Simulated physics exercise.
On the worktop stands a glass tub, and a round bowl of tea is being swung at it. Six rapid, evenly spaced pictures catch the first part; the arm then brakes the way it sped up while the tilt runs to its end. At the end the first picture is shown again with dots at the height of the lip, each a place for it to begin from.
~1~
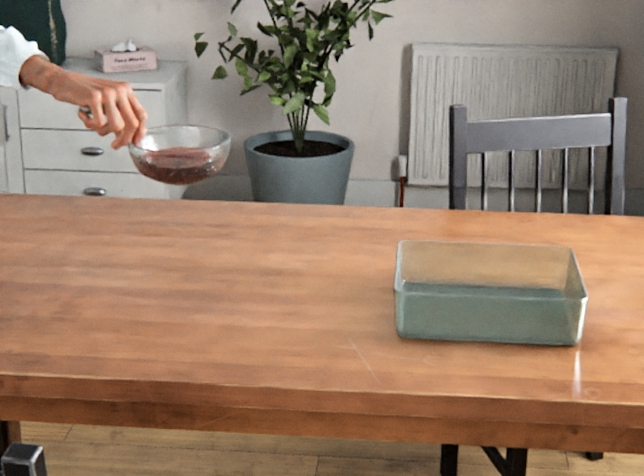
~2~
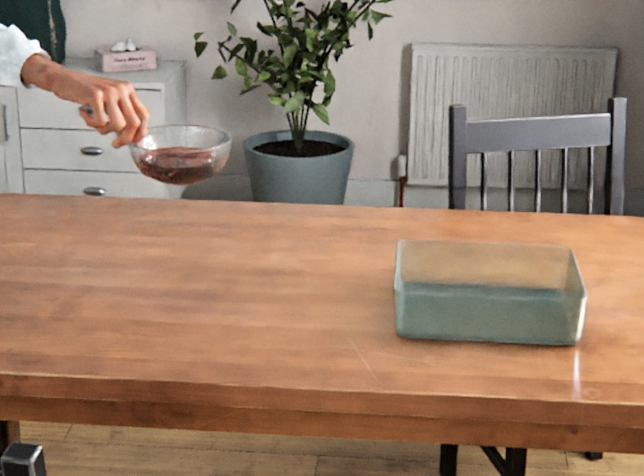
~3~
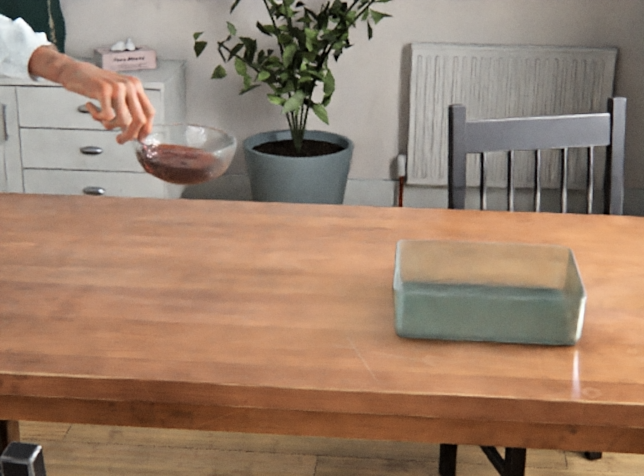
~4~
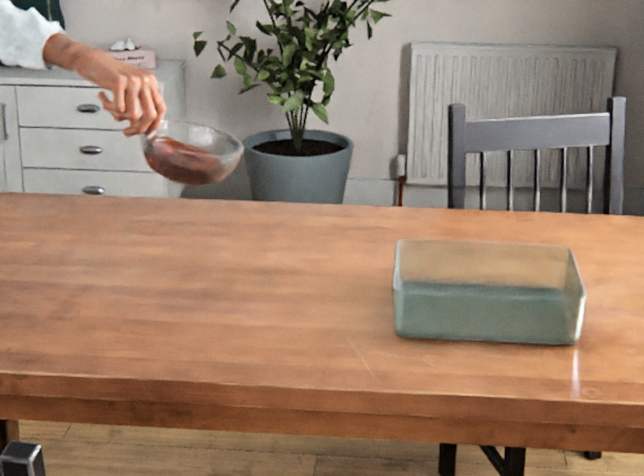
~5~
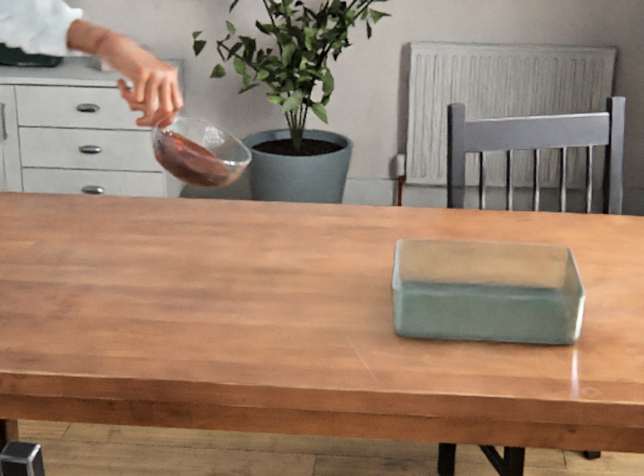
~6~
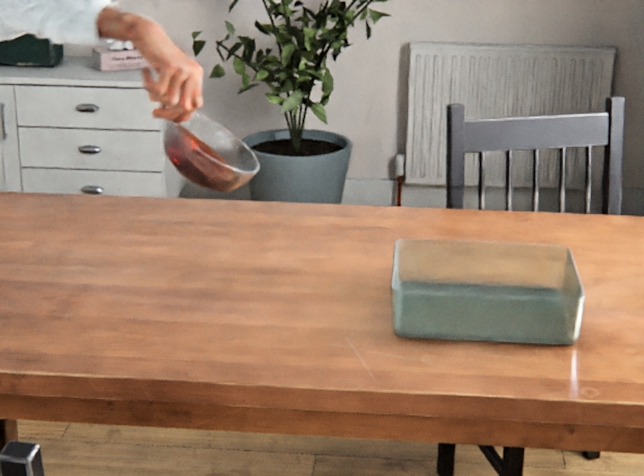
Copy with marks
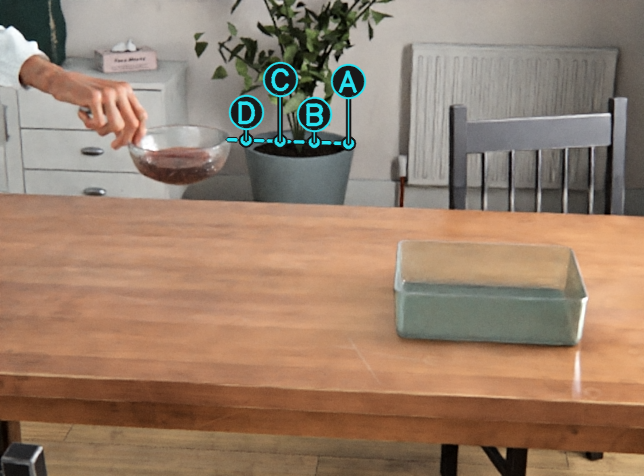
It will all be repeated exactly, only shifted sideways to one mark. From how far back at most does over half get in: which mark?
Use spot D.
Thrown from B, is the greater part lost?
No, not at all.
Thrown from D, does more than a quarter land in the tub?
Yes, it does.
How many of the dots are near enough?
All of them.
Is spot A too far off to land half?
No.
On the marked copy, A at (348, 143); B at (314, 142); C at (280, 141); D at (246, 140).
With A, about 71 % lands in the tub, 7 % falls short and 22 % goes beside or beyond.
With B, about 65 % lands in the tub, 4 % falls short and 31 % goes beside or beyond.
With C, about 73 % lands in the tub, 3 % falls short and 25 % goes beside or beyond.
With D, about 72 % lands in the tub, 14 % falls short and 14 % goes beside or beyond.
